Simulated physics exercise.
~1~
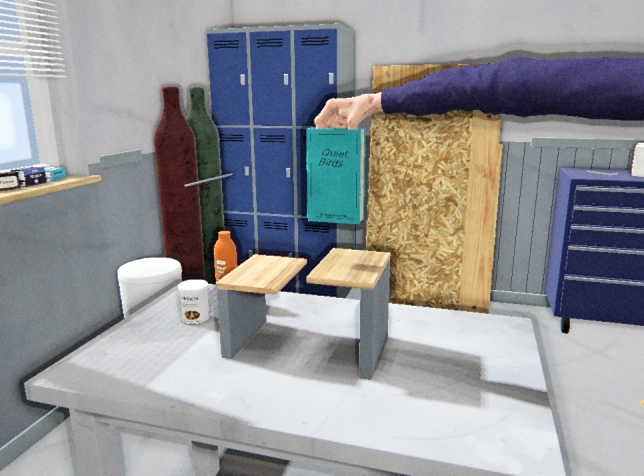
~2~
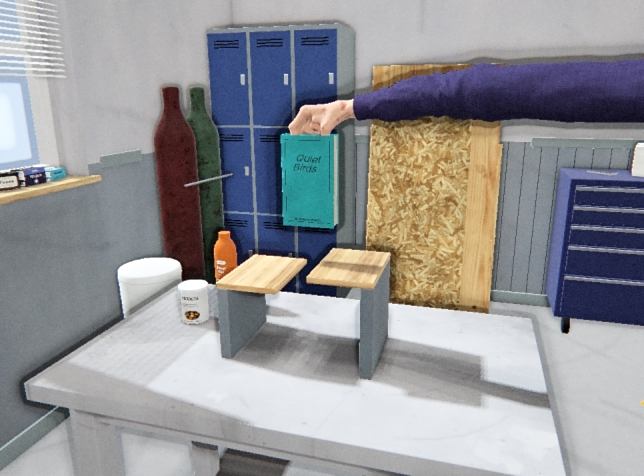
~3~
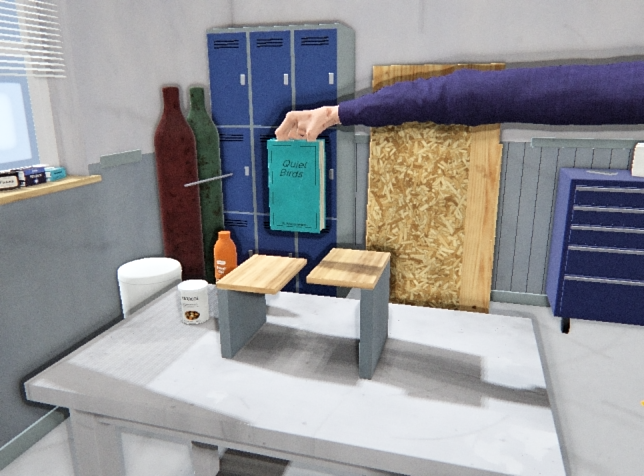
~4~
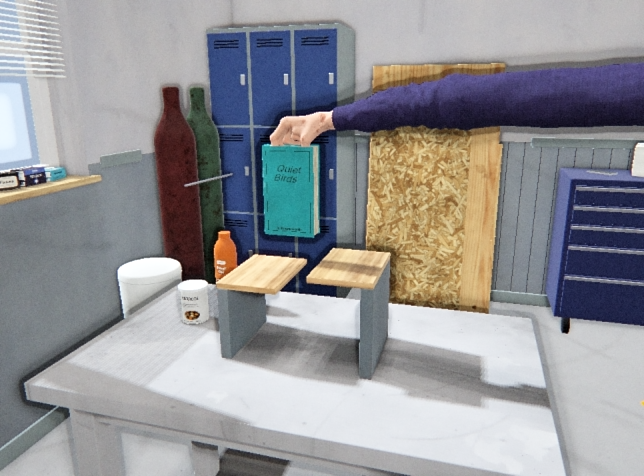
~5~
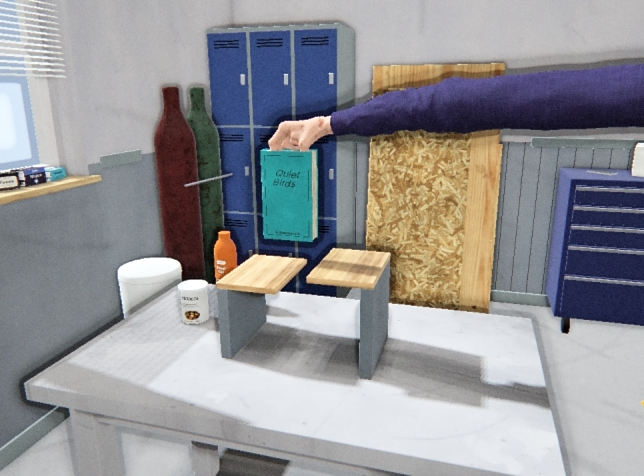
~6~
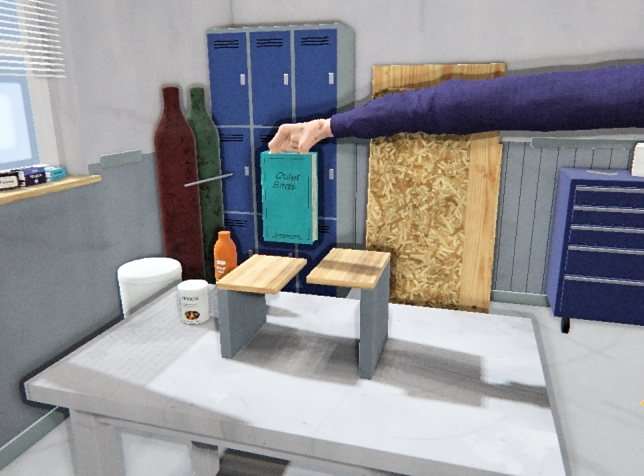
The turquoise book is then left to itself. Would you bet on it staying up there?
It is blocked.
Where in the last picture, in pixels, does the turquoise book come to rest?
Roughly (291, 231).
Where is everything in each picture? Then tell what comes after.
The first picture shows being brought over the gap; turquoise book (336, 175).
The second picture shows being brought over the gap; turquoise book (311, 181).
The third picture shows being brought over the gap; turquoise book (297, 185).
The fourth picture shows being brought over the gap; turquoise book (291, 190).
The fifth picture shows being brought over the gap; turquoise book (290, 195).
The sixth picture shows held still over the gap; turquoise book (290, 197).
Then, 0.20 s after the last picture, turquoise book slid a little near (291, 217).
Then, 0.30 s after the last picture, turquoise book slid about its own width near (291, 228).
At rest, moved from the start, turquoise book; the other 2 in place. Seen from the same camera at the end, turquoise book near (291, 232). The book is caught.
